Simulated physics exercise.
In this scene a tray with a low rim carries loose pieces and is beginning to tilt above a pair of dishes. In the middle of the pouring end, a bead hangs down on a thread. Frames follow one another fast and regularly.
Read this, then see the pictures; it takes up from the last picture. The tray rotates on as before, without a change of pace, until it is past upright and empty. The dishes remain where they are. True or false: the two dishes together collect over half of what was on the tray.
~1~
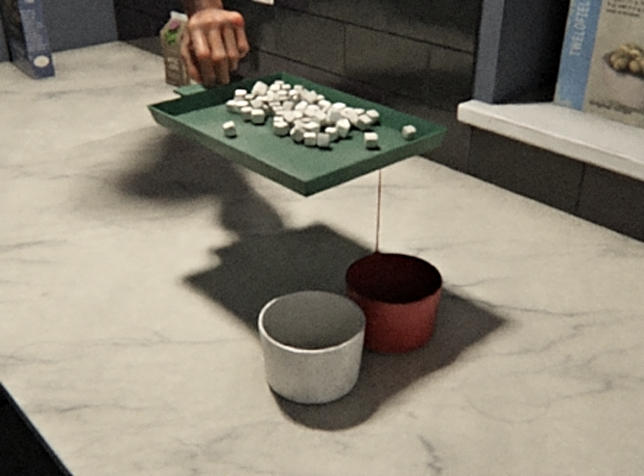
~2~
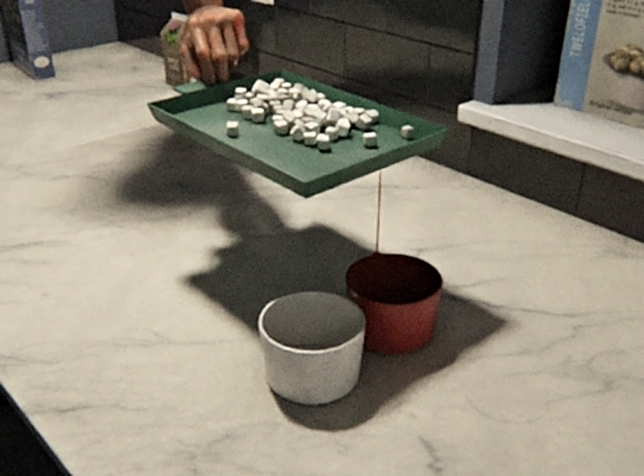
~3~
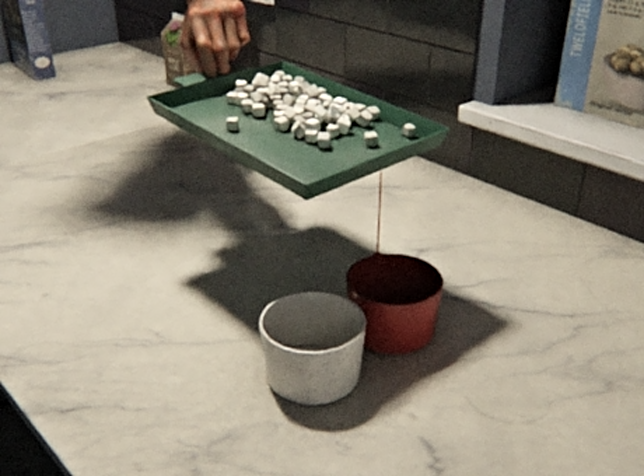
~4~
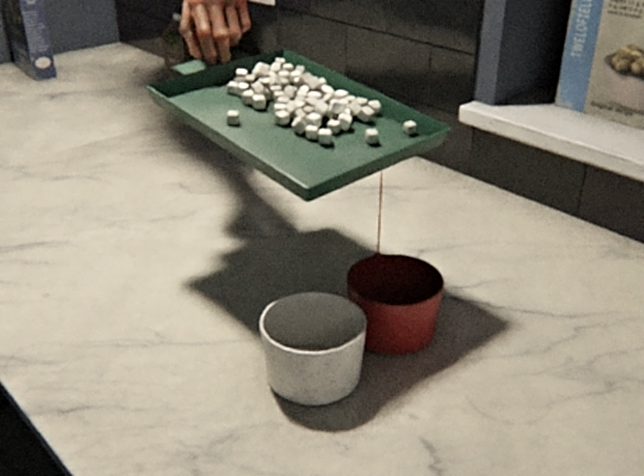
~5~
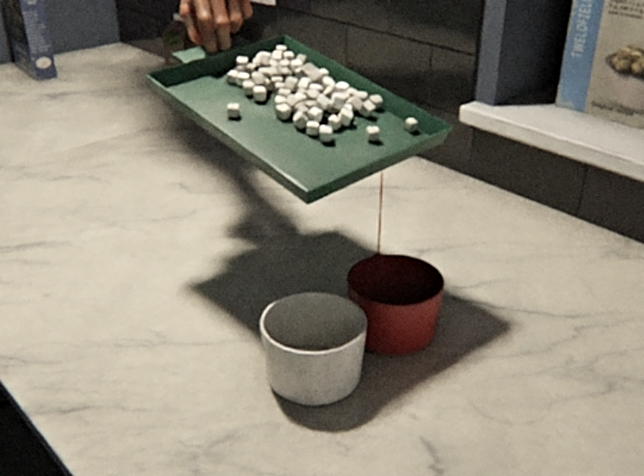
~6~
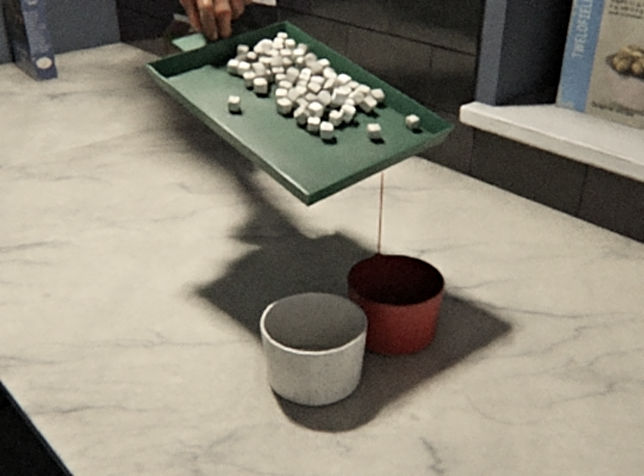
True.
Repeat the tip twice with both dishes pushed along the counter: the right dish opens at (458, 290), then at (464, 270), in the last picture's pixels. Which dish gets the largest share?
The left of the pair the first time, the left of the pair the second.
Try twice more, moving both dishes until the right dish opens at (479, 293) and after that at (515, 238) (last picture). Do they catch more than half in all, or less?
Short of half and then Short of half.
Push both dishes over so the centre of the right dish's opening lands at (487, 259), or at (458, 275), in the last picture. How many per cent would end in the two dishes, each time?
Roughly 30% first, roughly 60% second.
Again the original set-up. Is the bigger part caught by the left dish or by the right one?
Well, that is left of the pair.
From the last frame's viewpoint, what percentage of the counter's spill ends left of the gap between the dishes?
Around 10 percent of the pieces.
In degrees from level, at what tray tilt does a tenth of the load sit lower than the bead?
Close to 65 degrees, I reckon.
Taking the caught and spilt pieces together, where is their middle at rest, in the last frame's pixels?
Centre at rest: Close to (333, 361).
Soon, tray tipped steeply; nearly all on the tray; a small part in the air.
A while on, tray tipped right over; most on the tray; a small part in the left dish; a stray few outside both; a small part in the air.
Towards the end, tray tipped past a quarter turn; about half in the left dish; about a quarter in the right dish; about a quarter outside both.
Finally, tray tipped past a quarter turn; about half in the left dish; about a quarter in the right dish; about a quarter outside both.
